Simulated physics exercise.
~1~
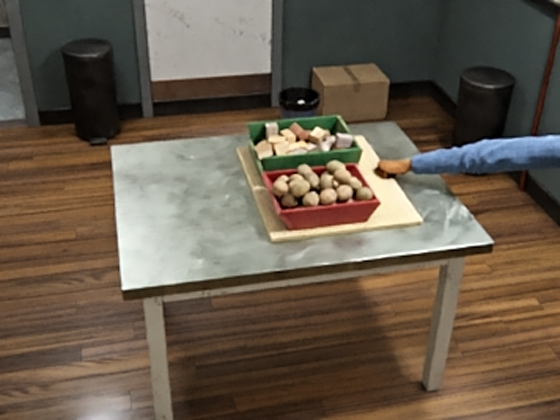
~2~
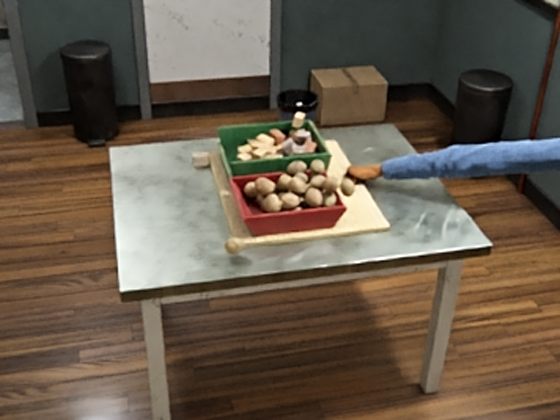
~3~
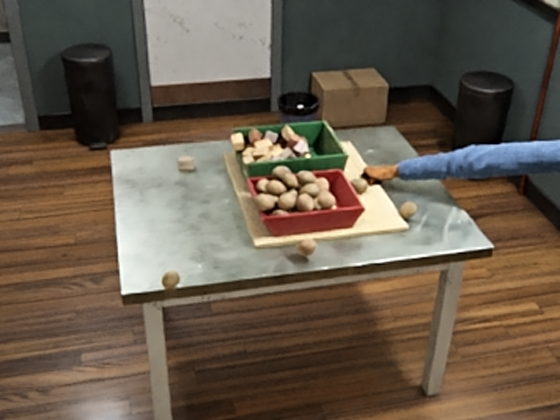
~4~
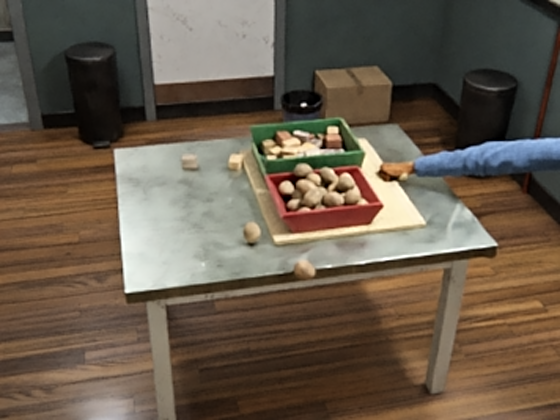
On a metal-topped table, a blue-sleeved arm shaking a board holding red and green containers, spilling a few round pieces and blocks.
